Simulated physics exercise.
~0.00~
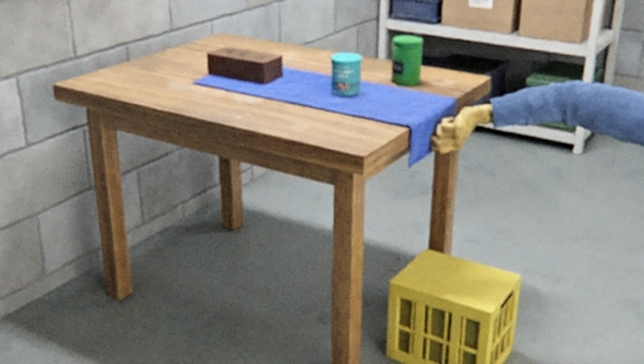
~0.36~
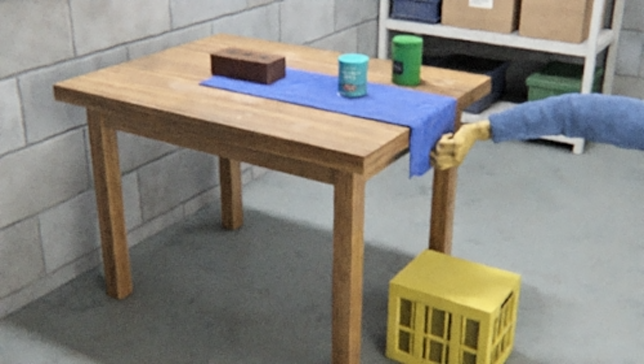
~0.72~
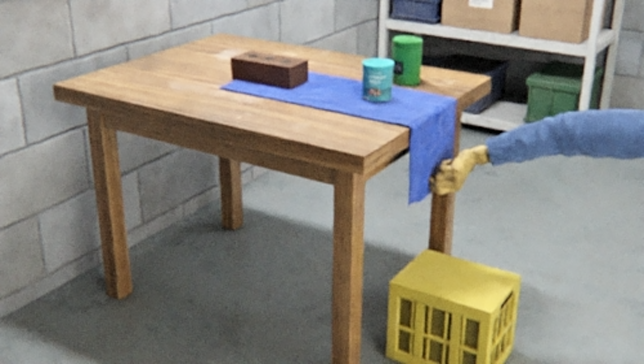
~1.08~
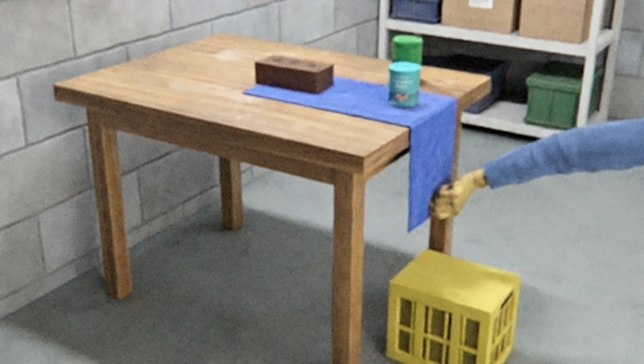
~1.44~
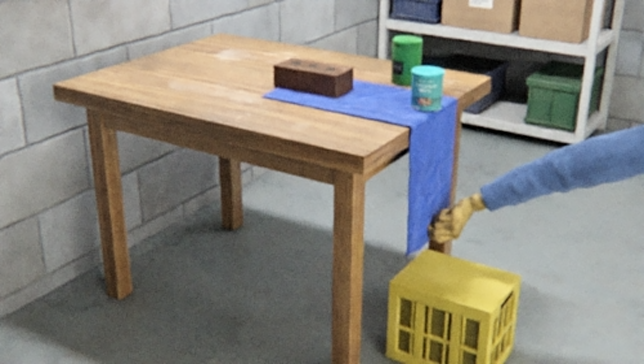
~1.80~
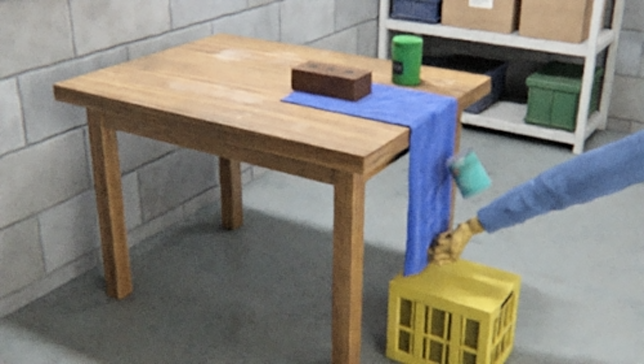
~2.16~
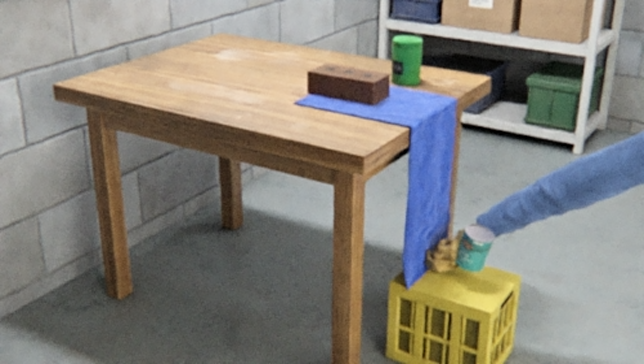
In a room with grey block walls, a gloved hand slowly pulled a blue scarf down over a wooden table's edge, dragging a brick and a turquoise tin along until the tin dropped to the yellow crate, while the green jar stayed put.
